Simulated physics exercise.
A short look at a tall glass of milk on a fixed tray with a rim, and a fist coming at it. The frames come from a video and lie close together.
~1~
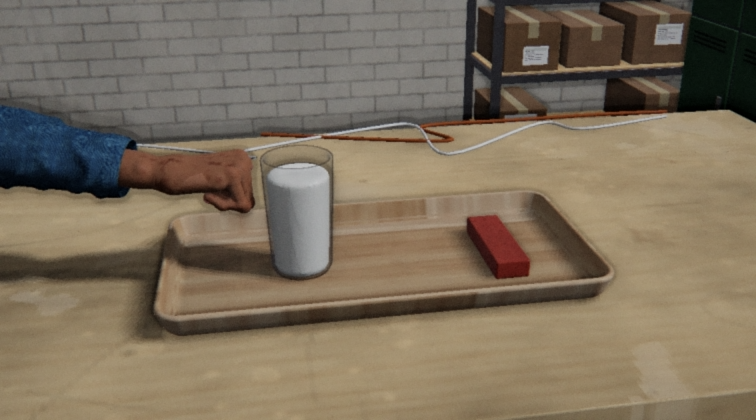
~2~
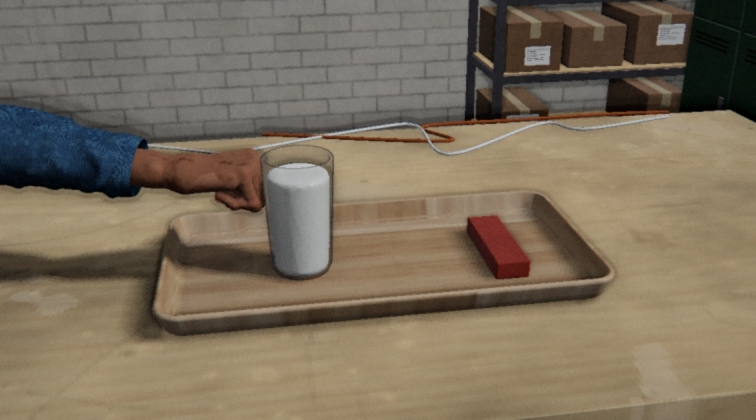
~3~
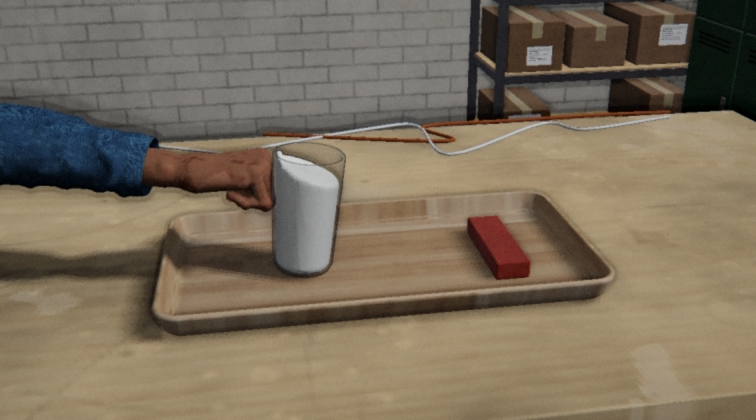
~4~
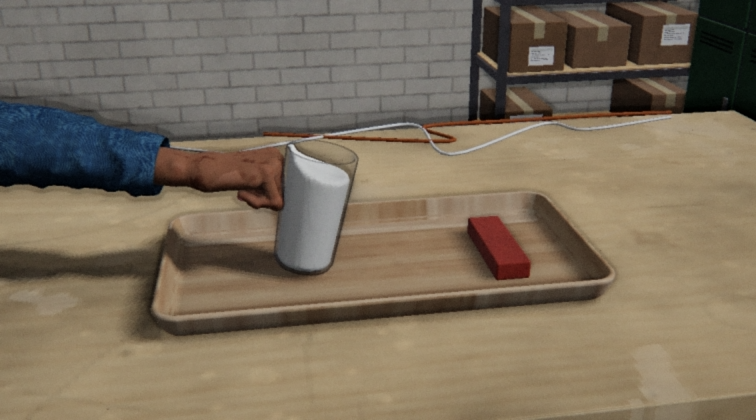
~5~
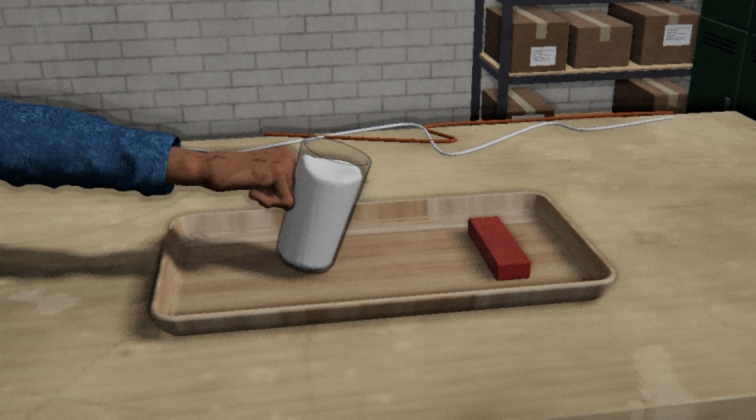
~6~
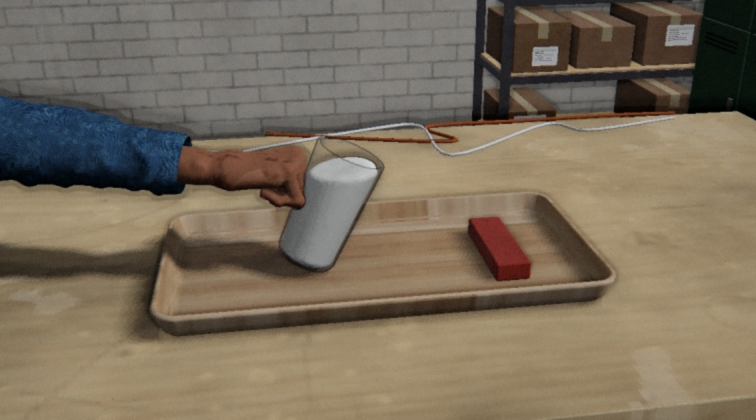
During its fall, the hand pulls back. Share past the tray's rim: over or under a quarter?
Under a quarter.
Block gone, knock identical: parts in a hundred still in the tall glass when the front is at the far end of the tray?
Roughly 65 %, give or take.
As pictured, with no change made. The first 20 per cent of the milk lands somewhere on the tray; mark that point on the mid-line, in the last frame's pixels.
Roughly at pixel (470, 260) in the last picture.
A moment on, the tall glass lies on its side and 98 per cent is in the glass, 1 on the tray and 1 above or beyond its rim.
Next, the tall glass lies on its side and 63 per cent is in the glass, 29 on the tray and 8 above or beyond its rim.
Then the tall glass lies on its side and 38 per cent is in the glass, 47 on the tray and 15 above or beyond its rim.
Later the tall glass lies on its side and 21 per cent is in the glass, 67 on the tray and 12 above or beyond its rim.
At rest 88 per cent is held by tray and glass, 12 is off the tray.
